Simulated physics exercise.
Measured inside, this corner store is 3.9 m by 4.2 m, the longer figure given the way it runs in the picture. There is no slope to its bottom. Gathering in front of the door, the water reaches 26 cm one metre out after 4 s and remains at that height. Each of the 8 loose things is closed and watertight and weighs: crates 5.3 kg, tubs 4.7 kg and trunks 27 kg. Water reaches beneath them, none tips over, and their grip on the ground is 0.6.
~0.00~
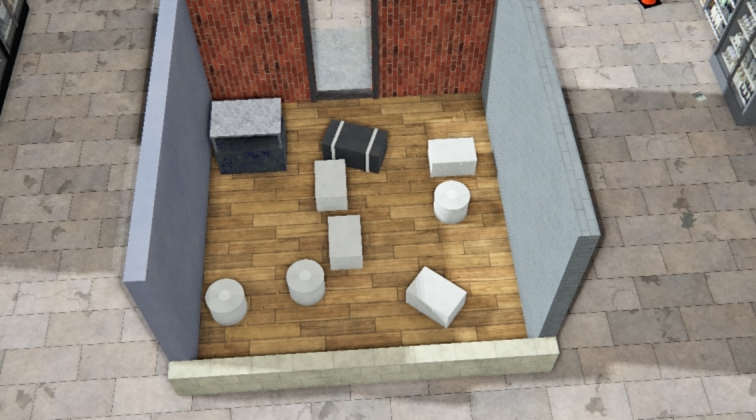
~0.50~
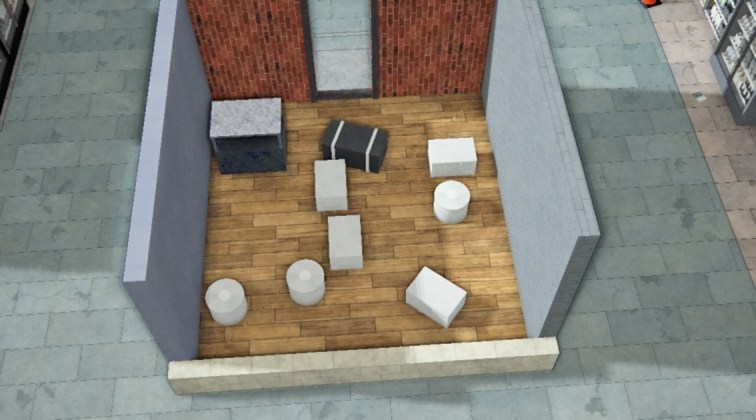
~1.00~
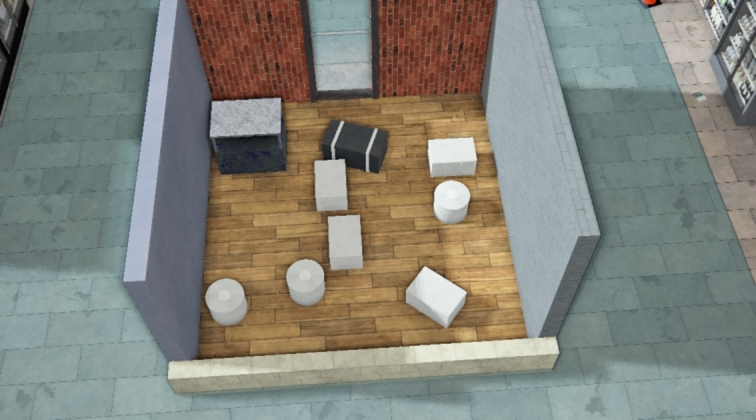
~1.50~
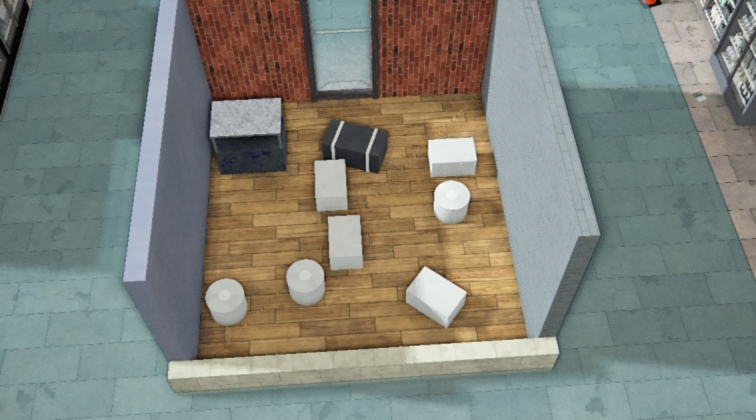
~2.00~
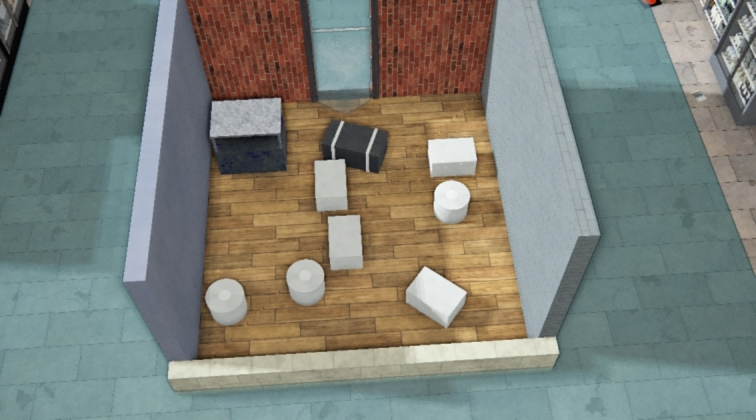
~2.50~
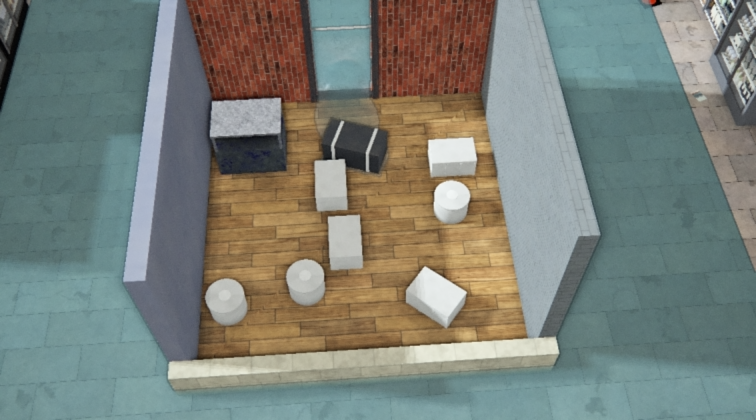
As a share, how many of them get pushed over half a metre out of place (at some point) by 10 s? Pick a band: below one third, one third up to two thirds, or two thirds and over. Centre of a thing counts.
The share is two thirds and over.
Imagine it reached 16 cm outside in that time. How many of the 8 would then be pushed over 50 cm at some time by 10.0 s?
In that case 1 of them.
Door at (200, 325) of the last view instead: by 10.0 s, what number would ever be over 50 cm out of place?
The count would be 6.
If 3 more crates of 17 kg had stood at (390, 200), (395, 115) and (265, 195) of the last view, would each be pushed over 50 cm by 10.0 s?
In turn: More, under, short of it.
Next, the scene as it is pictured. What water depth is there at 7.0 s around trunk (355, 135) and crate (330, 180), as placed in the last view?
Depth approx. 6 cm / 4 cm.
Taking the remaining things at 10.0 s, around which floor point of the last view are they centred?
Around (353, 318).
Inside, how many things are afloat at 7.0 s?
Count: 5.
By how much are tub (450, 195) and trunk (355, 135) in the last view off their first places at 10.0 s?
Respectively 200 and 200 centimetres.
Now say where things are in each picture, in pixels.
A crate at (436, 291) rests on the ground; a tub at (225, 296), on the bottom; 0.0 m2 under water; 0 of 8 have shifted, in the first frame.
A crate at (436, 291), on the bottom; a tub at (225, 296), on the bottom; water covers 0.0 m2; 0 of 8 have shifted, in the second frame.
A crate at (436, 291) rests on the ground; a tub at (225, 296) rests on the ground; 0.0 m2 under water; 0 of 8 have shifted, in the third frame.
A crate at (436, 291) rests on the ground; a tub at (225, 296), on the bottom; water covers 0.0 m2; 0 of 8 have shifted, in the fourth frame.
A crate at (436, 291) rests on the ground; a tub at (225, 296), on the bottom; water covers 0.1 m2; 0 of 8 have shifted, in the fifth frame.
A crate at (436, 291), on the bottom; a tub at (225, 296), on the bottom; 0.6 m2 under water; 0 of 8 have shifted, in the sixth frame.
After 3.5 s 0 of 8 are over 50 cm from their spots; 0 afloat.
After 4.5 s 0 of 8 are over 50 cm from their spots; 0 afloat.
After 7.0 s 6 of 8 are over 50 cm from their spots; 5 afloat.
After 10.0 s 7 of 8 are over 50 cm from their spots, and 7 have been at some point; 8 afloat.
